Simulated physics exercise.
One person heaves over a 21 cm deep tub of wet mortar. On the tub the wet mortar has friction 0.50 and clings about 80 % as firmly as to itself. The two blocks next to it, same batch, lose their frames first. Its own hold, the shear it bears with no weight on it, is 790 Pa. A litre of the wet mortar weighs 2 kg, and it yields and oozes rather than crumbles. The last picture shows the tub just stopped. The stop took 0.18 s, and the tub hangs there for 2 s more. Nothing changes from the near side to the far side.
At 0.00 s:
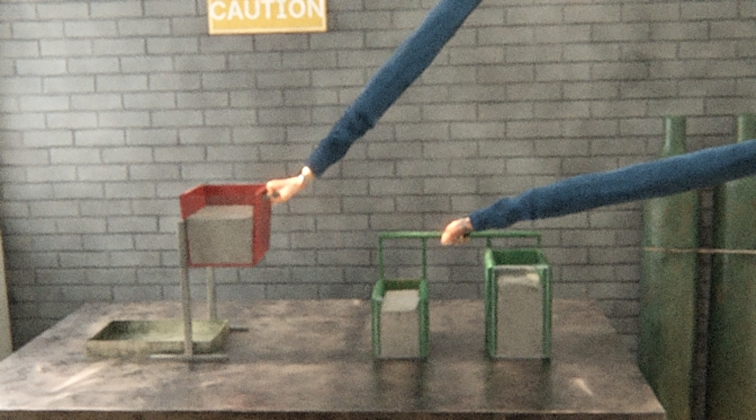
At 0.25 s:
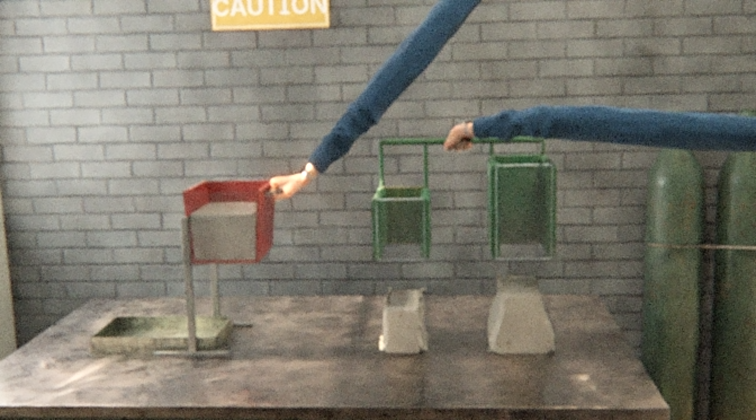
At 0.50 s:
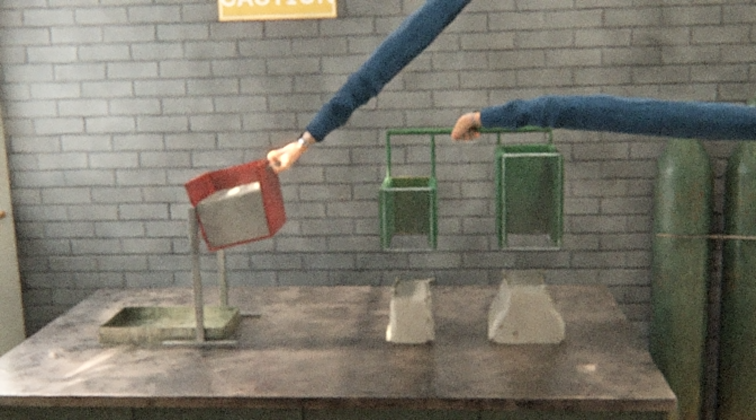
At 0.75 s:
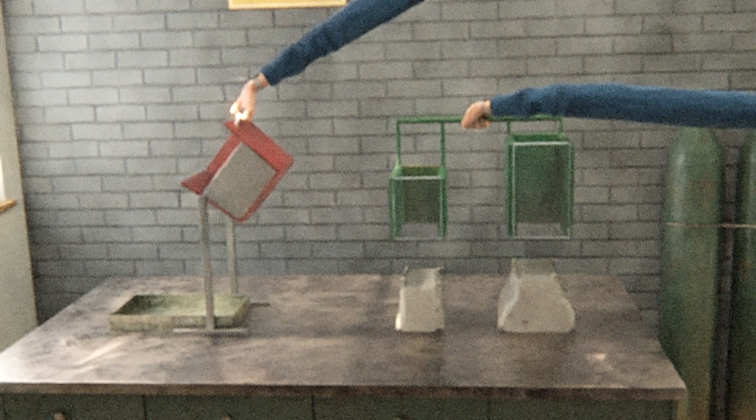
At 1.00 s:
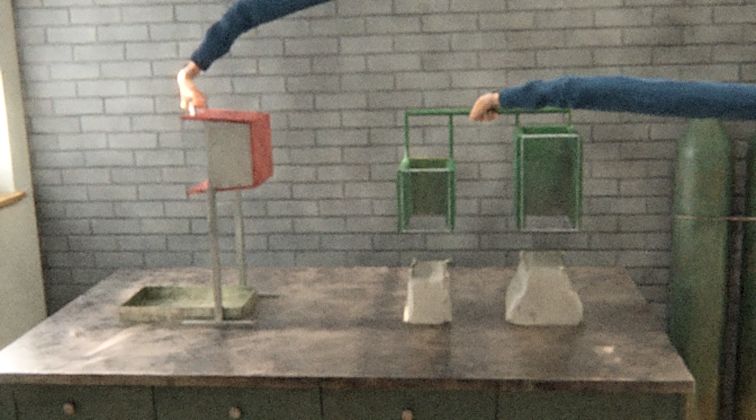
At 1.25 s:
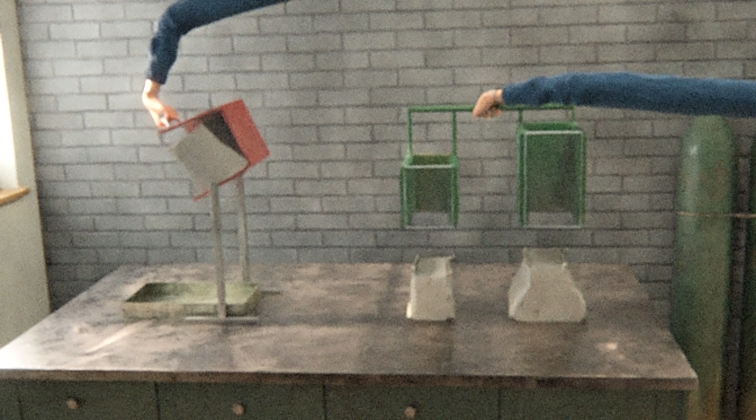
On a workbench against a grey brick wall, a hand lifts joined green molds off two grey blocks, and the right one slumps shorter and wider. Another hand then swings a red tub on a stand leftward past upright above a shallow tray, the grey mass inside pulling away from its base.
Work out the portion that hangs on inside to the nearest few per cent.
About 0 %.
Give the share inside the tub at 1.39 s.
Near 55 %.
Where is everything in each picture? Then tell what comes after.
In the first frame, handle-side rim at (254, 195), tilt 0 degrees; highest point of the wet mortar at (248, 218); test blocks 15 cm, 24 cm high (left to right).
In the second frame, handle-side rim at (257, 192), tilt 0 degrees; highest point of the wet mortar at (251, 214); test blocks 15 cm, 20 cm high (left to right).
In the third frame, handle-side rim at (256, 167), tilt 13 degrees; highest point of the wet mortar at (256, 191); test blocks 15 cm, 18 cm high (left to right).
In the fourth frame, handle-side rim at (224, 126), tilt 51 degrees; highest point of the wet mortar at (243, 144); test blocks 15 cm, 18 cm high (left to right).
In the fifth frame, handle-side rim at (181, 120), tilt 90 degrees; highest point of the wet mortar at (212, 123); test blocks 15 cm, 18 cm high (left to right).
In the sixth frame, handle-side rim at (159, 135), tilt 115 degrees; highest point of the wet mortar at (200, 125); test blocks 15 cm, 18 cm high (left to right).
By 1.39 s, the tub is at 115 degrees and holds 55 %.
By 1.56 s, the tub is at 115 degrees and holds 23 %.
By 1.73 s, the tub is at 115 degrees and holds 0 %.
By 1.90 s, the tub is at 115 degrees and holds 0 %.
By 3.25 s, at the end, the tub is at 115 degrees and holds 0 %.
